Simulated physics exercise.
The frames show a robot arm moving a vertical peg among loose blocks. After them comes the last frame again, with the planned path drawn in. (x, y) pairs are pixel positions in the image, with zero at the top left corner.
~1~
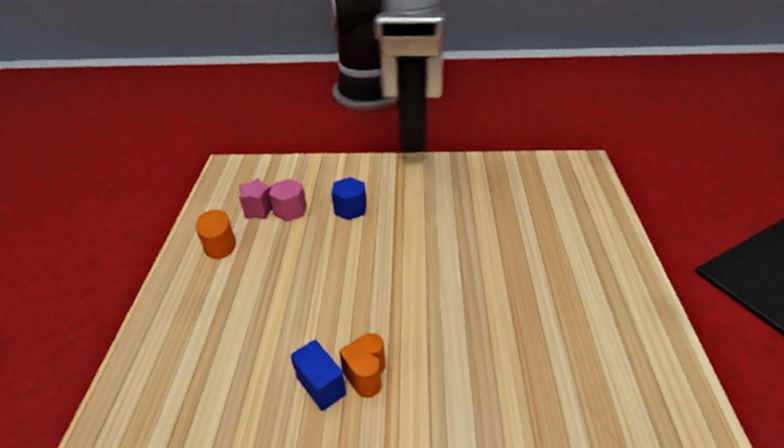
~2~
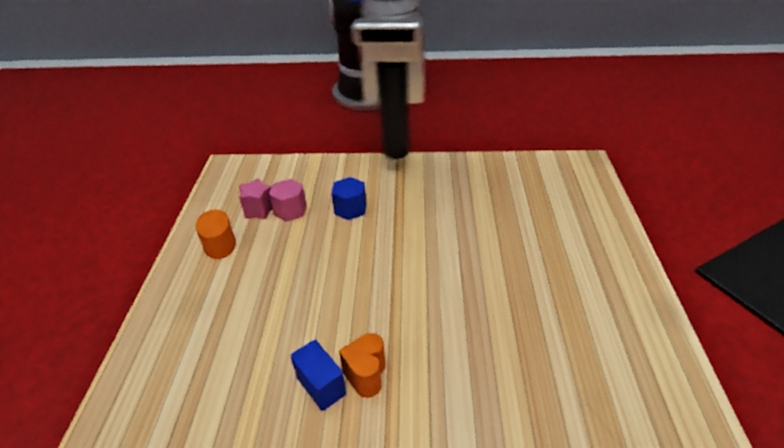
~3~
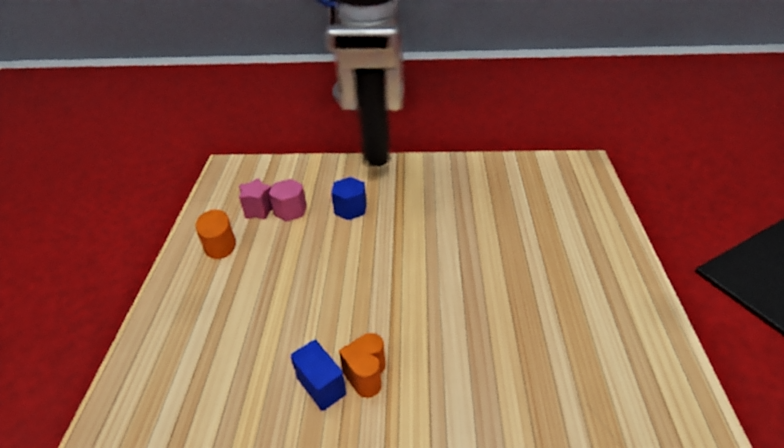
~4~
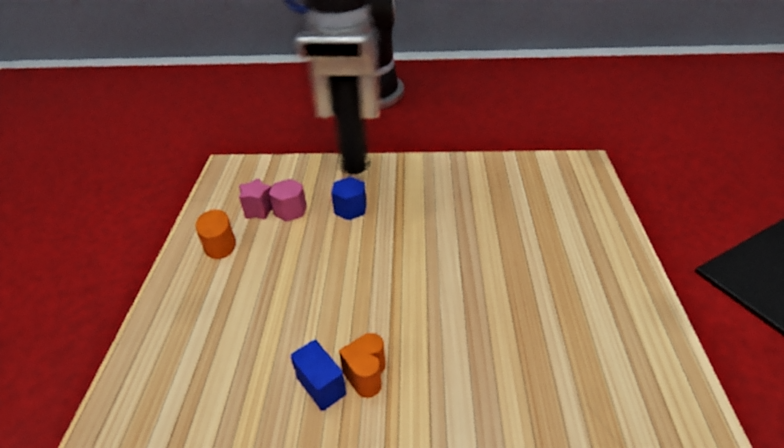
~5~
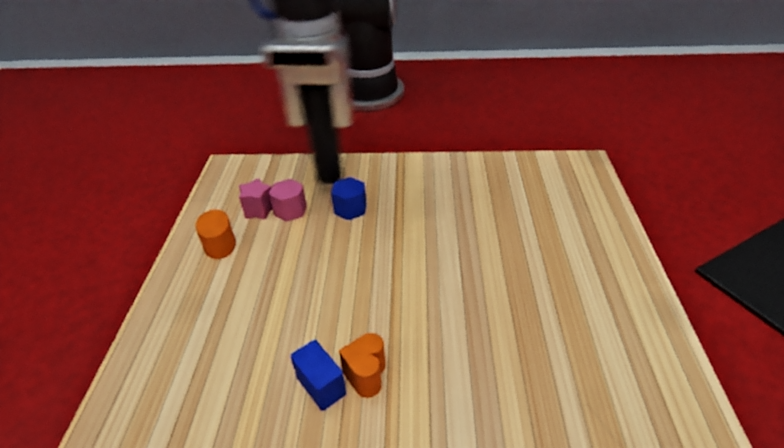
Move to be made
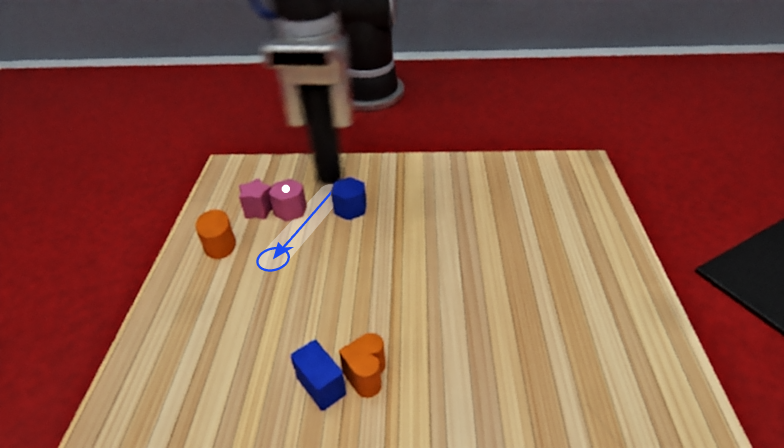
A light wooden board on a red surface fills most of the view, seen from a fixed, raised angle with a grey wall behind. Pink, orange and blue blocks sit toward its upper left, with a blue block and an orange heart-like one lower down near the middle. A robot arm slides its dark upright peg leftward along the far edge and slightly nearer, while the blocks stay still.
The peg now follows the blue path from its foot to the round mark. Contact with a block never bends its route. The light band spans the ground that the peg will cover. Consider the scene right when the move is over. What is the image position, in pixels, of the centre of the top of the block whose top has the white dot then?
At pixel (268, 200).
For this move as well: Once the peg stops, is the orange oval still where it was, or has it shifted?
It sits in its place.
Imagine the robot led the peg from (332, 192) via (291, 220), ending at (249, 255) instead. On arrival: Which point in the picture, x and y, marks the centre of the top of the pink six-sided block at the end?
It comes to (227, 215).
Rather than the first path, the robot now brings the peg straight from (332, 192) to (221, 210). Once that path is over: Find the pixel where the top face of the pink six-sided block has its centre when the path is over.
Around (267, 199).
The line goes from (332, 192) directly to (273, 259); the dot is on the pink six-sided block.
On the path given first. One third of the way, peg (311, 196); pink six-sided block (278, 192), turned 20° clockwise.
Two thirds of the way, peg (291, 219); pink star (248, 188); pink six-sided block (268, 200), turned 75° clockwise.
At the end, peg (269, 243); orange oval unmoved; pink star (248, 188); pink six-sided block (268, 200), turned 75° clockwise; blue six-sided block unmoved.
